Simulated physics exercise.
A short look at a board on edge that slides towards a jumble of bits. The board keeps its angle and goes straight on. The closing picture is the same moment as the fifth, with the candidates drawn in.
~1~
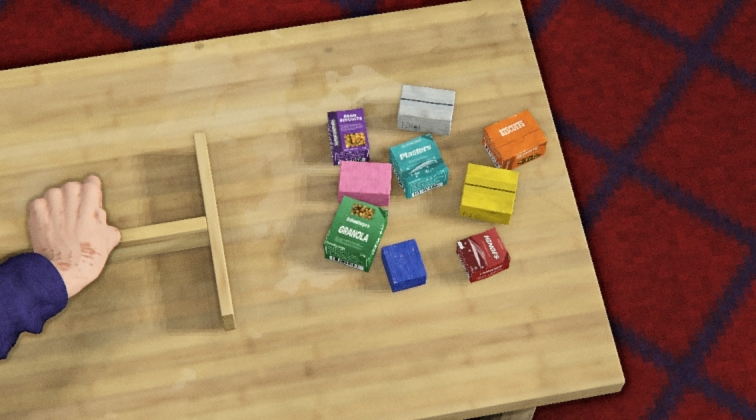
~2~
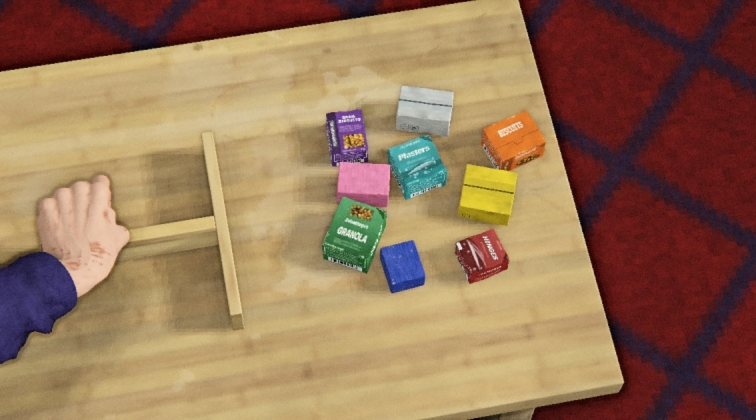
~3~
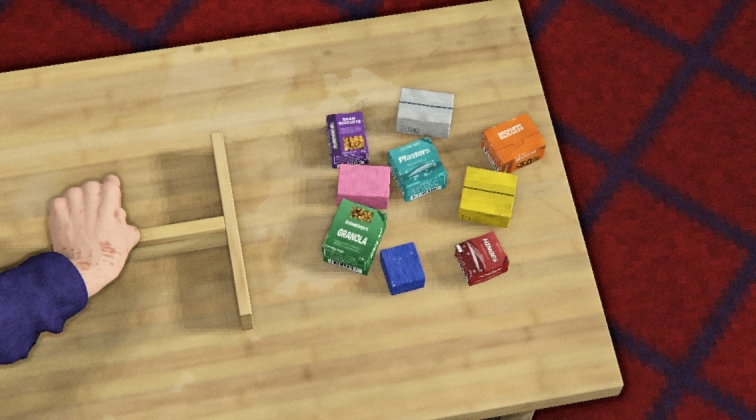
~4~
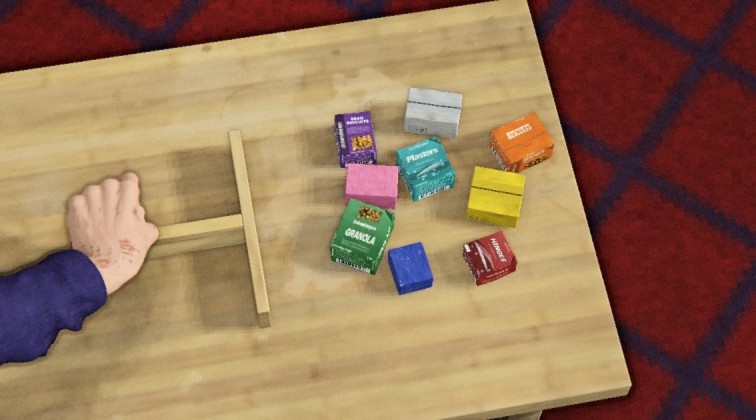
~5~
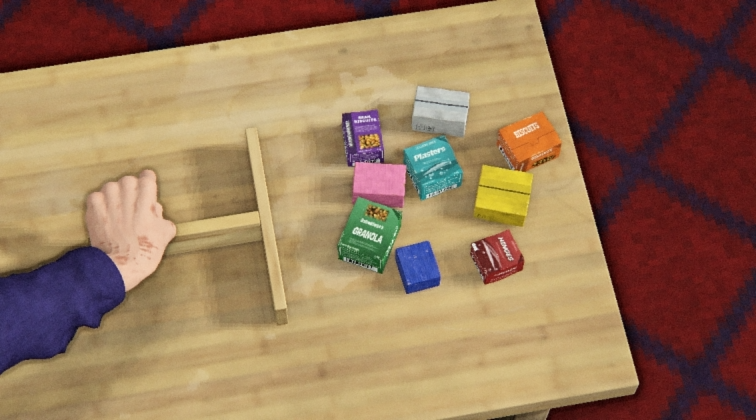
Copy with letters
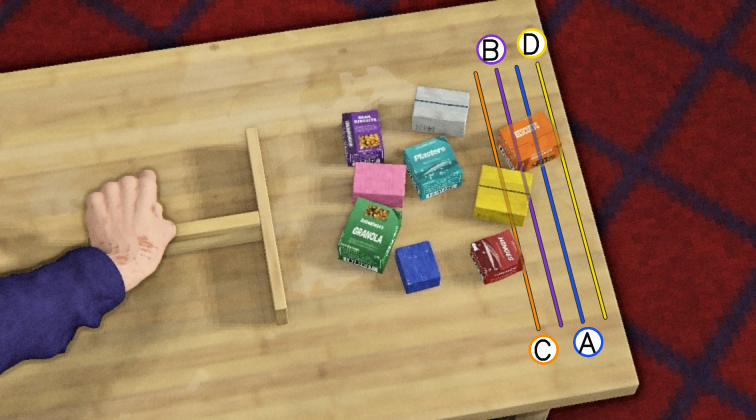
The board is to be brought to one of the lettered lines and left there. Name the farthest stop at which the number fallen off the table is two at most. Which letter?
At C, and not beyond.
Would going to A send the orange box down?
By then, yes.
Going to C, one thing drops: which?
The orange box.
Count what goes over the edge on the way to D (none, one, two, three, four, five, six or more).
By then, six or more.
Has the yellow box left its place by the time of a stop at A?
Yes.
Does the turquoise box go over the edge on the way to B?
Yes.
On the marked copy, A at (548, 189); B at (528, 192); C at (506, 196); D at (570, 185).
Taking C. A third of the way, board (353, 202); blue block (429, 266); green packet (392, 225).
Two thirds of the way, board (440, 188); orange box (555, 139); yellow box (528, 196).
When it is over, board (504, 178); orange box over the edge; yellow box (586, 195); one fallen.
As for the rest, A drops five; B drops five; D drops nine.
